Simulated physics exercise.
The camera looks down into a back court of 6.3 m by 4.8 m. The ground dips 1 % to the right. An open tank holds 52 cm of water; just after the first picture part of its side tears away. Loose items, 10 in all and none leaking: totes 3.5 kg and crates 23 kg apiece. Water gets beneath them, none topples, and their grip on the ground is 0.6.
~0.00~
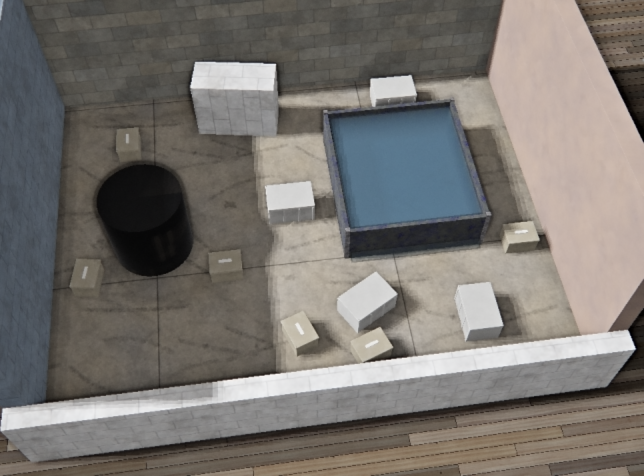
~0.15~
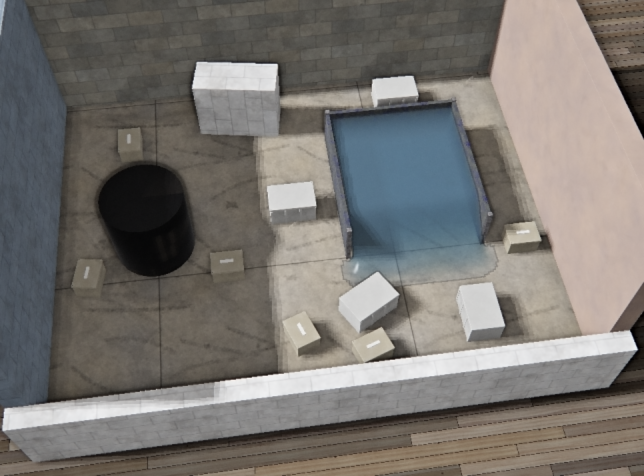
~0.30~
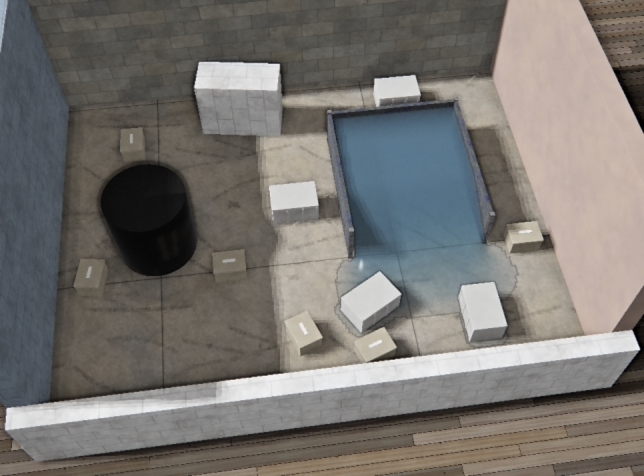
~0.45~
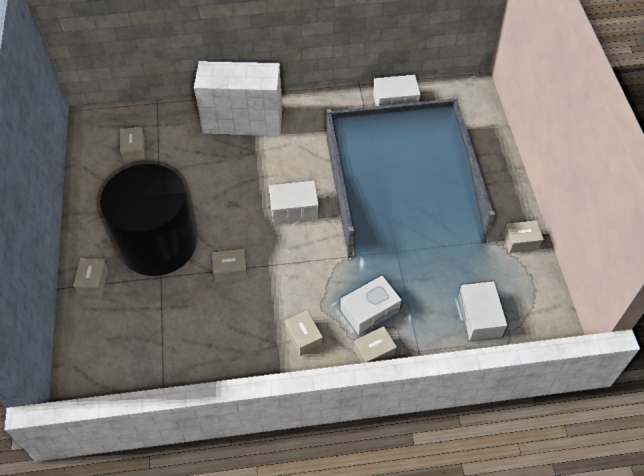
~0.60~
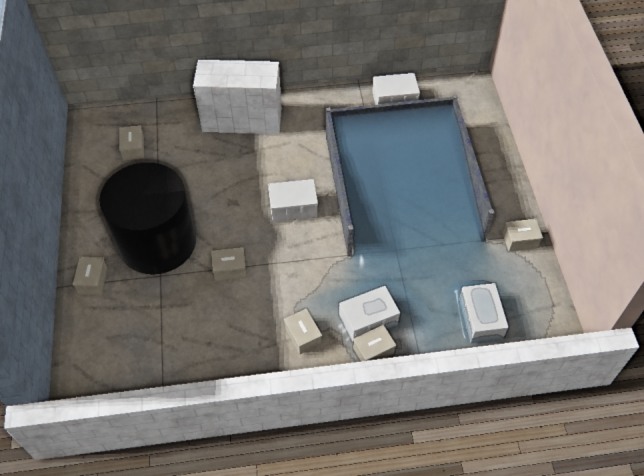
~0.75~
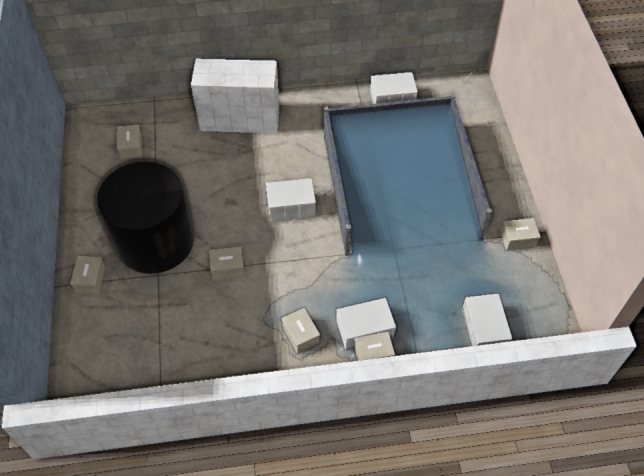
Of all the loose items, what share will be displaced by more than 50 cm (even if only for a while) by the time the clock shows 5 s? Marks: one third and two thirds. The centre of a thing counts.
Share: Two thirds or above.
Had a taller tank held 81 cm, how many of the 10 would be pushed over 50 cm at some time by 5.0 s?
In that case 9 of them.
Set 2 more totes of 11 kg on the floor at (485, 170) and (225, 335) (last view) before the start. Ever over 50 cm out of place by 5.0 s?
In that order: Over, more.
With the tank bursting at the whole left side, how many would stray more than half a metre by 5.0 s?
Then 5.
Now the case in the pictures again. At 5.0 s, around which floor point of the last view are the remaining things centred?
Near (248, 182).
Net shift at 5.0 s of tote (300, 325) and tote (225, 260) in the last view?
In that order: 300 cm, 150 cm.
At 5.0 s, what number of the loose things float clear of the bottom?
I count 5.
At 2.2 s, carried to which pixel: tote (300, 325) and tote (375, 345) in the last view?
Near (143, 373) and (296, 364).
After 1.1 s 1 of 10 are over 50 cm from their spots; 1 afloat.
After 2.2 s 4 of 10 are over 50 cm from their spots; 3 afloat.
After 3.5 s 5 of 10 are over 50 cm from their spots; 3 afloat.
After 5.0 s 7 of 10 are over 50 cm from their spots, and 7 have been at some point; 5 afloat.
